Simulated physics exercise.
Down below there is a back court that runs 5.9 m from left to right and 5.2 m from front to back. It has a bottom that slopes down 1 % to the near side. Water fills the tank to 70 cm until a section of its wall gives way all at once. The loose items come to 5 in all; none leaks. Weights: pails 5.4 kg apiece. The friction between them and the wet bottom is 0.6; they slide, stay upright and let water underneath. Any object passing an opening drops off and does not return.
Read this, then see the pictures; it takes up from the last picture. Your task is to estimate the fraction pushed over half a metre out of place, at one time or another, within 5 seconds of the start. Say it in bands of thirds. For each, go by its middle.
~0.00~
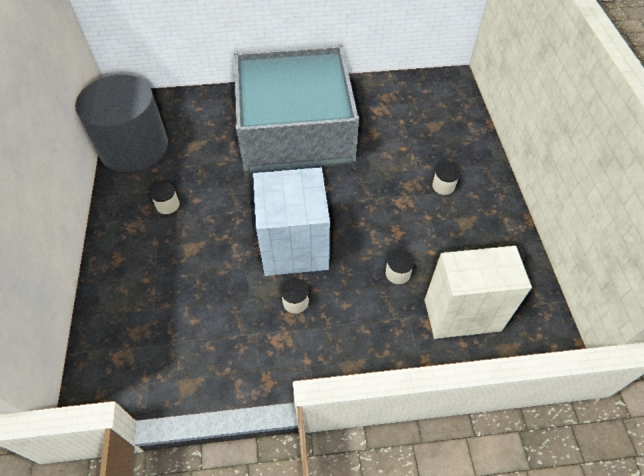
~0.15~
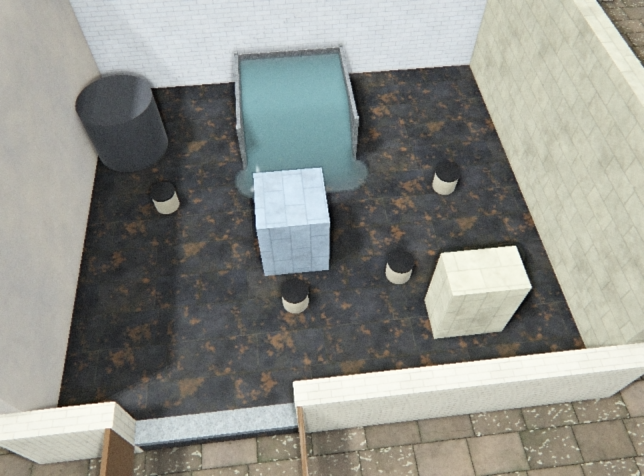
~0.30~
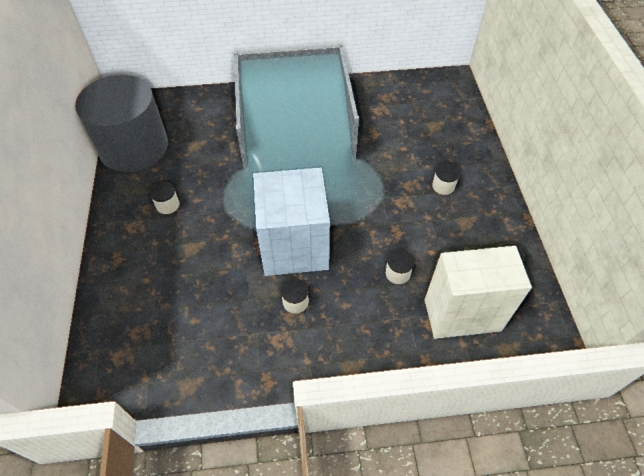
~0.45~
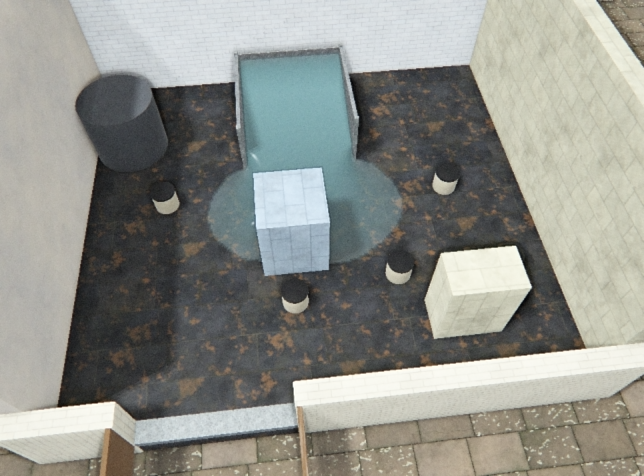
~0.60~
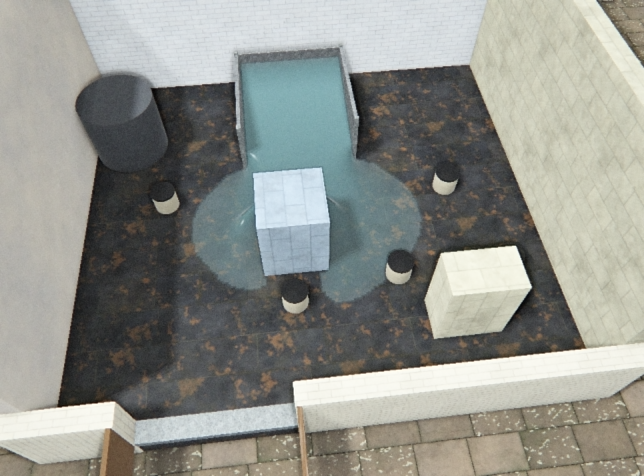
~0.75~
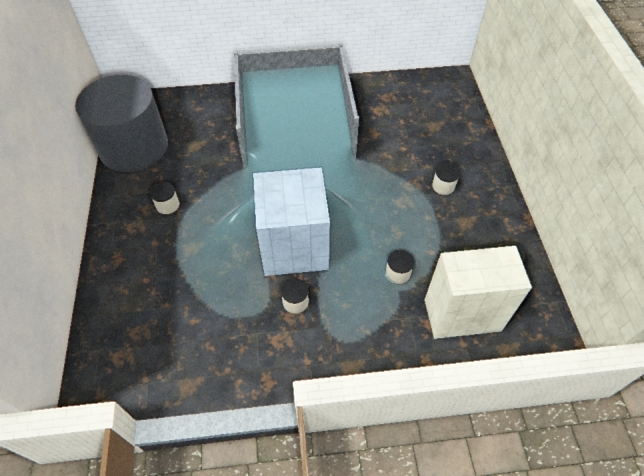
I would put it between one and two thirds.
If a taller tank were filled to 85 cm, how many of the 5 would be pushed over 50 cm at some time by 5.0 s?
The count would be 4.
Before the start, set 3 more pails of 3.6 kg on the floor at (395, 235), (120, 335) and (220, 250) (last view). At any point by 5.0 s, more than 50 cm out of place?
First goes beyond, second goes beyond, third goes beyond.
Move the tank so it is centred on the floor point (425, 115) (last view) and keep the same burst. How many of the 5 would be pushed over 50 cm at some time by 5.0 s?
So the tally would be 4.
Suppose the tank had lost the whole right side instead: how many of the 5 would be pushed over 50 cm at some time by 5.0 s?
Result: 3.
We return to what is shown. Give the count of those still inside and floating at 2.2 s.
I'd say 2 of them.
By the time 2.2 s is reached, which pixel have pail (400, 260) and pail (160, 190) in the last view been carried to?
Around (414, 361) and (115, 175).
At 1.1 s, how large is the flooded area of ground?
Some 12 m2 of it.
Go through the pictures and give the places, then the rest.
In the first frame, a pail at (401, 261) rests on the ground; a pail at (162, 191) rests on the ground; water covers 2.2 m2; 0 of 5 have shifted.
In the second frame, a pail at (401, 261), on the bottom; a pail at (162, 191) rests on the ground; water covers 3.1 m2; 0 of 5 have shifted.
In the third frame, a pail at (401, 261) rests on the ground; a pail at (162, 191) rests on the ground; water covers 4.2 m2; 0 of 5 have shifted.
In the fourth frame, a pail at (401, 261) rests on the ground; a pail at (162, 191), on the bottom; water covers 5.3 m2; 0 of 5 have shifted.
In the fifth frame, a pail at (401, 261), on the bottom; a pail at (162, 191), on the bottom; water covers 6.6 m2; 0 of 5 have shifted.
In the sixth frame, a pail at (401, 261), on the bottom; a pail at (162, 191), on the bottom; water covers 8.0 m2; 0 of 5 have shifted.
After 1.1 s 0 of 5 are over 50 cm from their spots; 0 afloat.
After 2.2 s 2 of 5 are over 50 cm from their spots; 2 afloat.
After 3.5 s 2 of 5 are over 50 cm from their spots; 2 afloat.
After 5.0 s 1 of 5 are over 50 cm from their spots, and 2 have been at some point; 3 afloat.
